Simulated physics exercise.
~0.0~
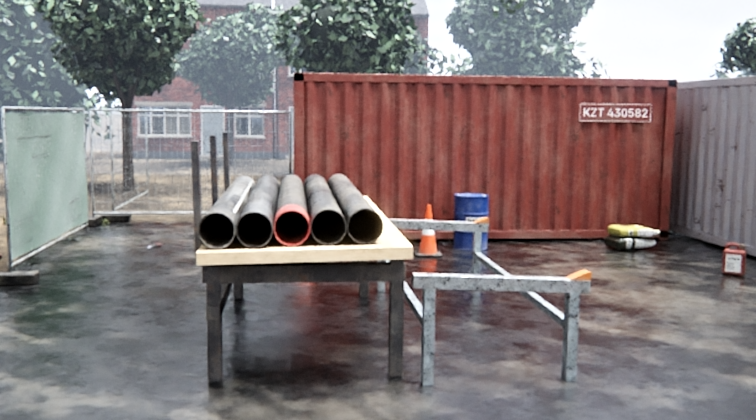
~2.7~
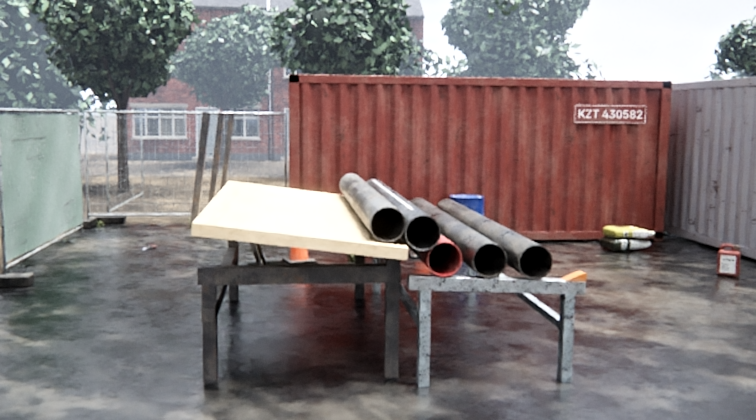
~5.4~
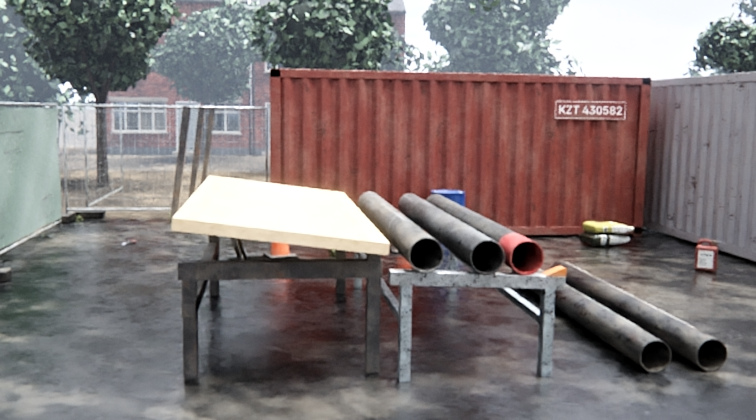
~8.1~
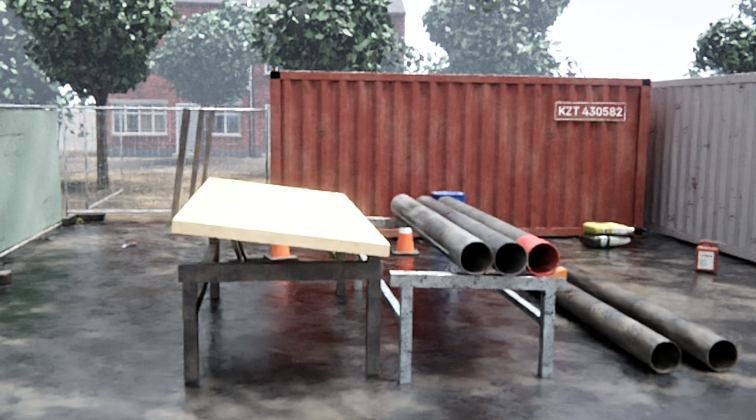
Five steel pipes rolling right off a tilting table onto a lower rack, two dropping to the ground, the red-marked one staying on.
